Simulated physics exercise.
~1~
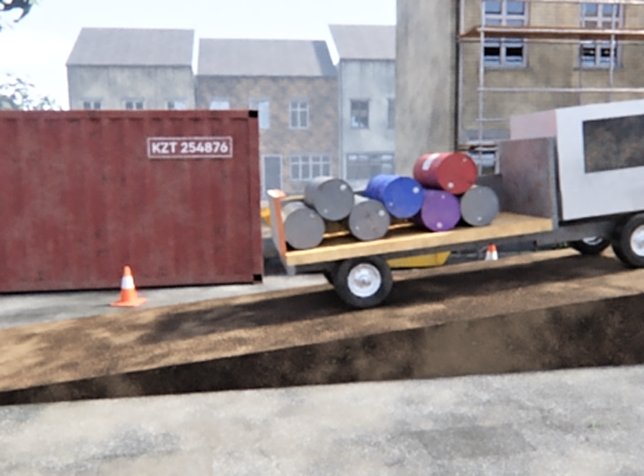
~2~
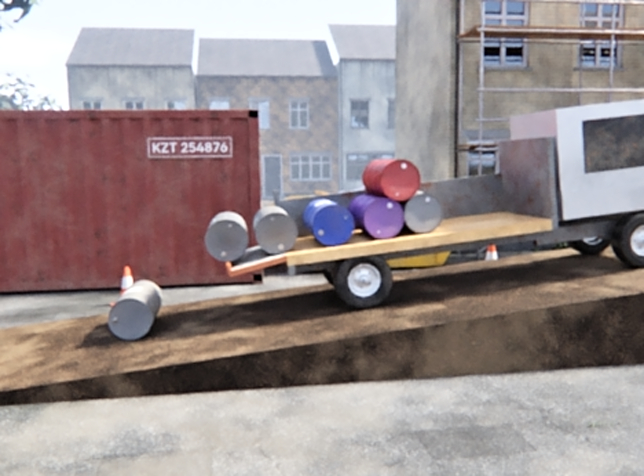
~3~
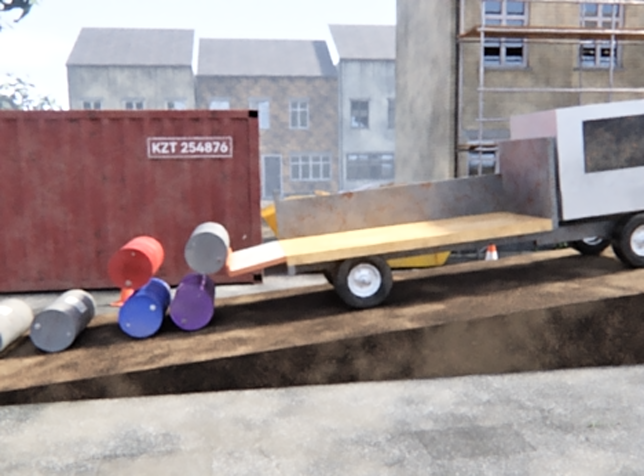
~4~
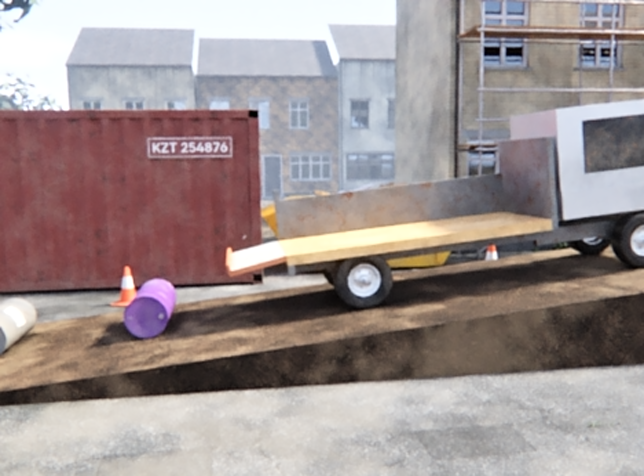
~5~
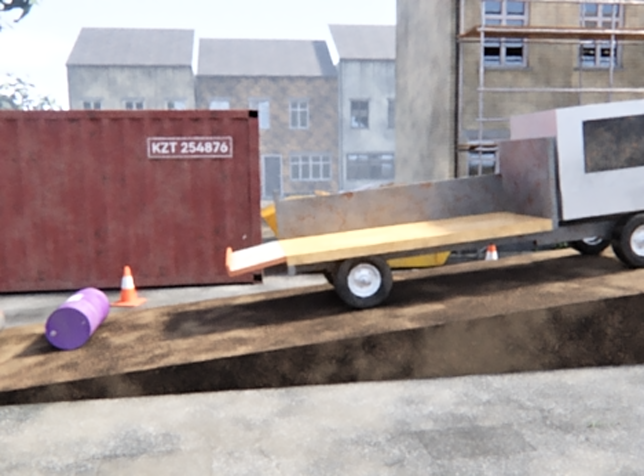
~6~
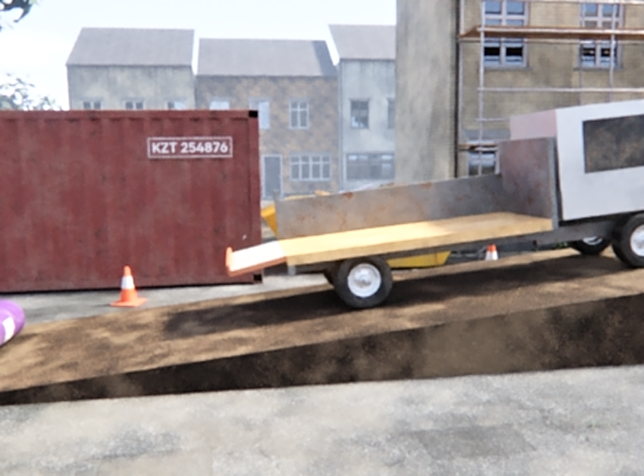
In the video, a pickup with an open side stands on a dirt slope as its tailgate lowers, and grey, blue, purple and red drums roll left off the bed and down the slope, the purple one trailing last to the left edge, leaving the bed empty.
